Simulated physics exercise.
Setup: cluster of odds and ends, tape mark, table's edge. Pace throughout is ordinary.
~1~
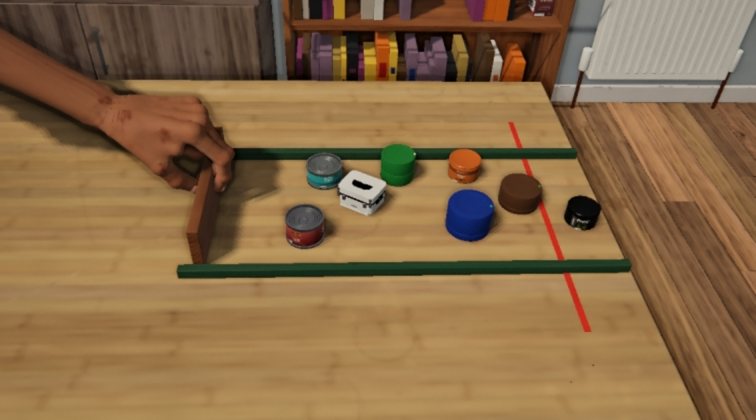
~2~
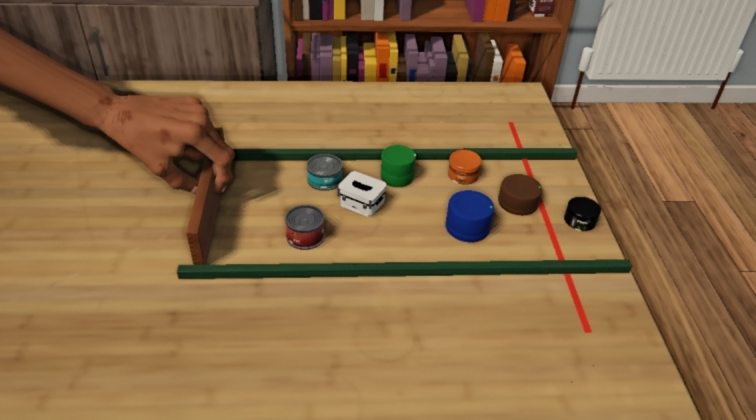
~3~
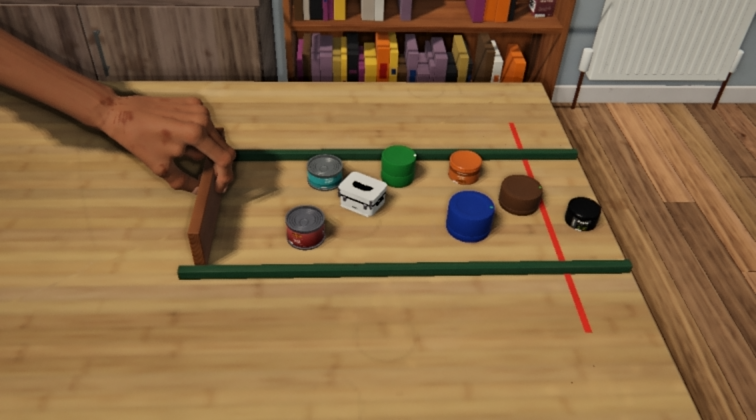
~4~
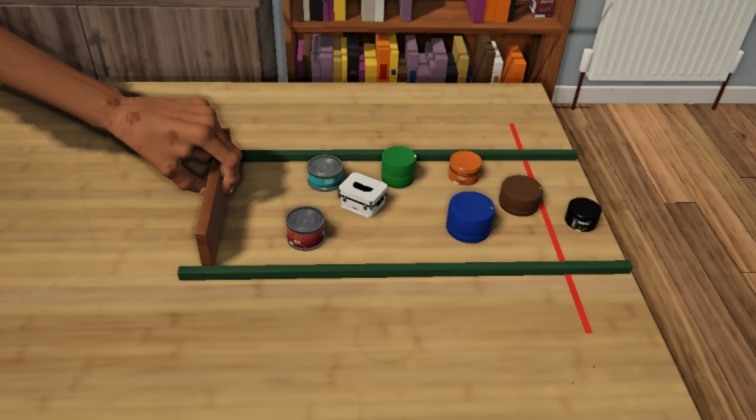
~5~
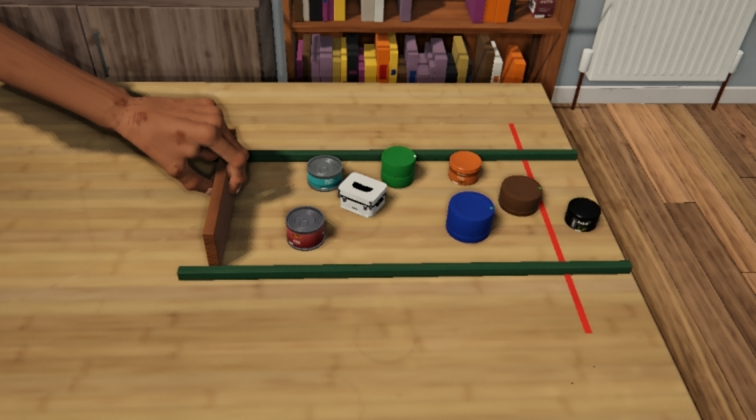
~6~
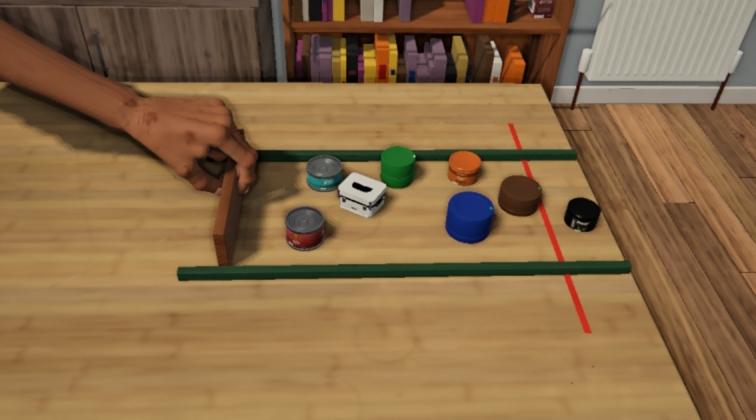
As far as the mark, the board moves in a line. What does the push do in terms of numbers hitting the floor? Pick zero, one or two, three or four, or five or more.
It sends one or two to the floor.
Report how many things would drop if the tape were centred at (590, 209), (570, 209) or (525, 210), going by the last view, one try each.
It would be 8, then 5, then 2.
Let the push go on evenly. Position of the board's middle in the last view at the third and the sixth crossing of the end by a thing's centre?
Its centre point is roughly (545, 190) and later (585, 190).
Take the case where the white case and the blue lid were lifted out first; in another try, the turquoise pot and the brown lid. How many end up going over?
Tally of falls: 1 for the first try, 1 for the second.
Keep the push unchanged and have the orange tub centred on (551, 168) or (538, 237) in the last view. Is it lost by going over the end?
Taking the places in order, it ends up off; it sits tight.
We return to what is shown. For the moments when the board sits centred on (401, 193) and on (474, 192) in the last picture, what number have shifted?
It comes to 5 for the first spot, 7 for the other.
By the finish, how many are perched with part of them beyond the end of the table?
3 in all.
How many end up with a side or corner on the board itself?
All in all, 3.
Soon after, none off yet; black tub at rest near (582, 215); brown lid at rest near (520, 196); orange tub at rest near (464, 168).
Then, none off yet; black tub at rest near (582, 215); brown lid at rest near (522, 195); orange tub moved well along near (519, 165).
At rest, the number that fall off is one or two; fallen, orange tub and black tub.
